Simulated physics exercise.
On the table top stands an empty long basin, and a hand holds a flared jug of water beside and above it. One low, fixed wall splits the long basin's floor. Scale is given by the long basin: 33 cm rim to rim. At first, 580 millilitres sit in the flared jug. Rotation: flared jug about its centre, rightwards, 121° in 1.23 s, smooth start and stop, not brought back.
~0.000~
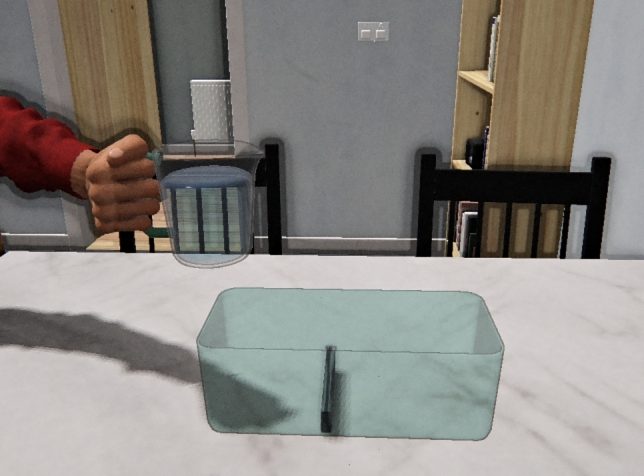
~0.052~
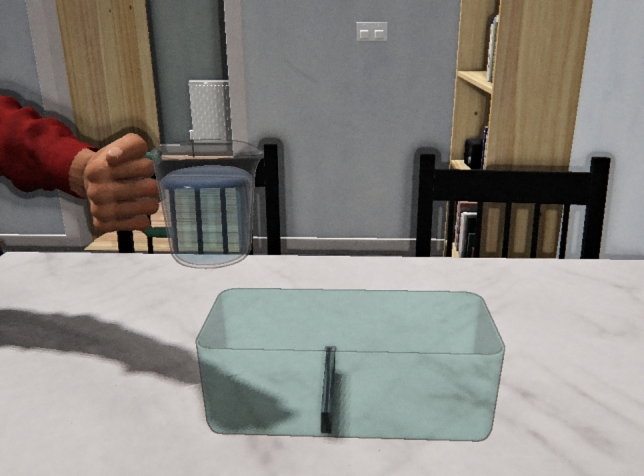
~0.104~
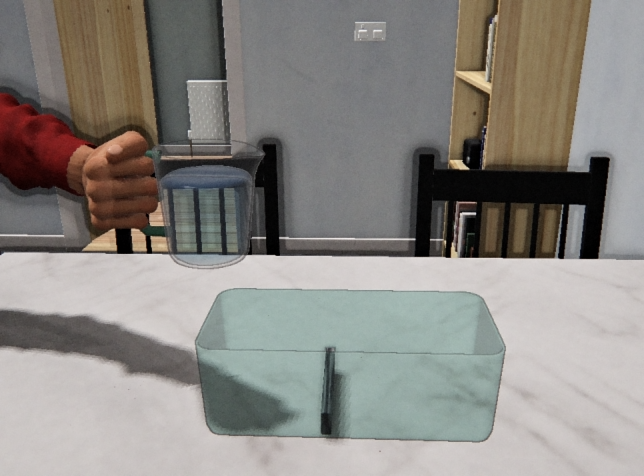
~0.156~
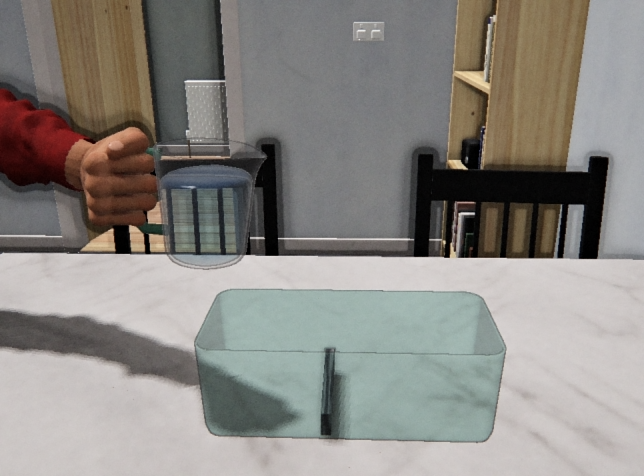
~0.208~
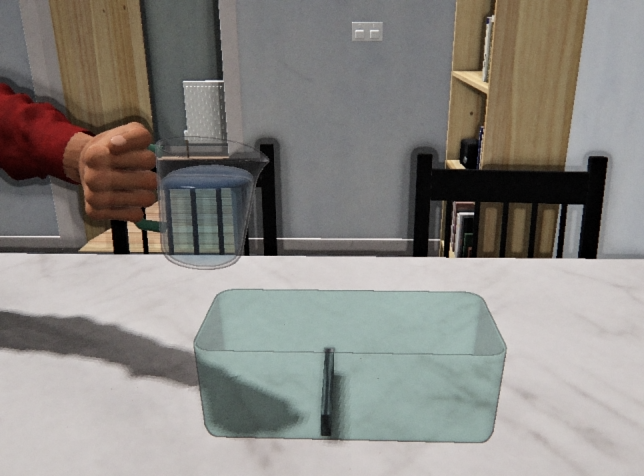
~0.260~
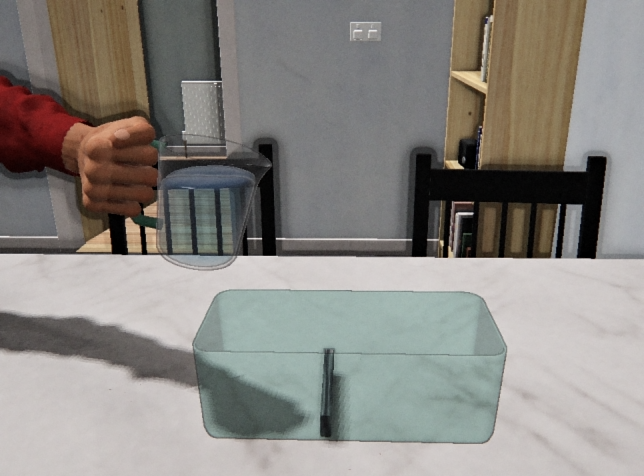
A clear jug of bluish water, gripped by a red-sleeved hand, tilted slowly and slightly to the right above the left side of an empty pale green basin on a marble table.
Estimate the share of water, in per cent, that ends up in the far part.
About 60 per cent.
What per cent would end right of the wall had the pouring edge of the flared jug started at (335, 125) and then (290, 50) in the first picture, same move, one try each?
Some 85 and 85 per cent, in that order.
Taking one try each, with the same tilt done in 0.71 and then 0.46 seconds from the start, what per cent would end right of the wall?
Try 1: Approx. 35 %; try 2: Approx. 30 %.
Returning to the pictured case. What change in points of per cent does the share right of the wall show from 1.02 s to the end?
The amount climbs by around 7.
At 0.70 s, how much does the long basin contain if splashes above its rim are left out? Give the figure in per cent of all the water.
Close to 3 in a hundred.
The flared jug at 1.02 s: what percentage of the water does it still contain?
Roughly 12 per cent.
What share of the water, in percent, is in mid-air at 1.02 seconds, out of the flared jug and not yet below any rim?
Airborne fraction: Approx. 16 %.
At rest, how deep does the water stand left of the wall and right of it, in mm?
Left about 12 mm, right about 14 mm.
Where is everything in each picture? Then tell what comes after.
Tilt 0°; pouring edge (263, 151); surface from (165, 175) to (252, 176); the long basin's rim runs from (210, 316) to (492, 322); the wall's top is at (329, 377), in the first picture.
Tilt 1°; pouring edge (263, 152); surface from (164, 175) to (252, 176), in the second picture.
Tilt 2°; pouring edge (264, 153); surface from (164, 175) to (252, 176), in the third picture.
Tilt 5°; pouring edge (266, 156); surface from (164, 174) to (252, 176), in the fourth picture.
Tilt 8°; pouring edge (269, 159); surface from (165, 174) to (254, 177), in the fifth picture.
Tilt 13°; pouring edge (272, 164); surface from (164, 176) to (256, 176), in the sixth picture.
By 0.70 s the tilt is 74° and 80 per cent is still to pour, 1 is left of the wall and 3 right of it.
By 1.02 s the tilt is 113° and 13 per cent is still to pour, 19 is left of the wall and 53 right of it.
By 1.36 s the tilt is 121° and 0 per cent is still to pour, 38 is left of the wall and 60 right of it.
By 1.73 s the tilt is 121° and 0 per cent is still to pour, 38 is left of the wall and 60 right of it.
At rest 38 per cent lies left of the wall, 60 right of it and 1 outside.
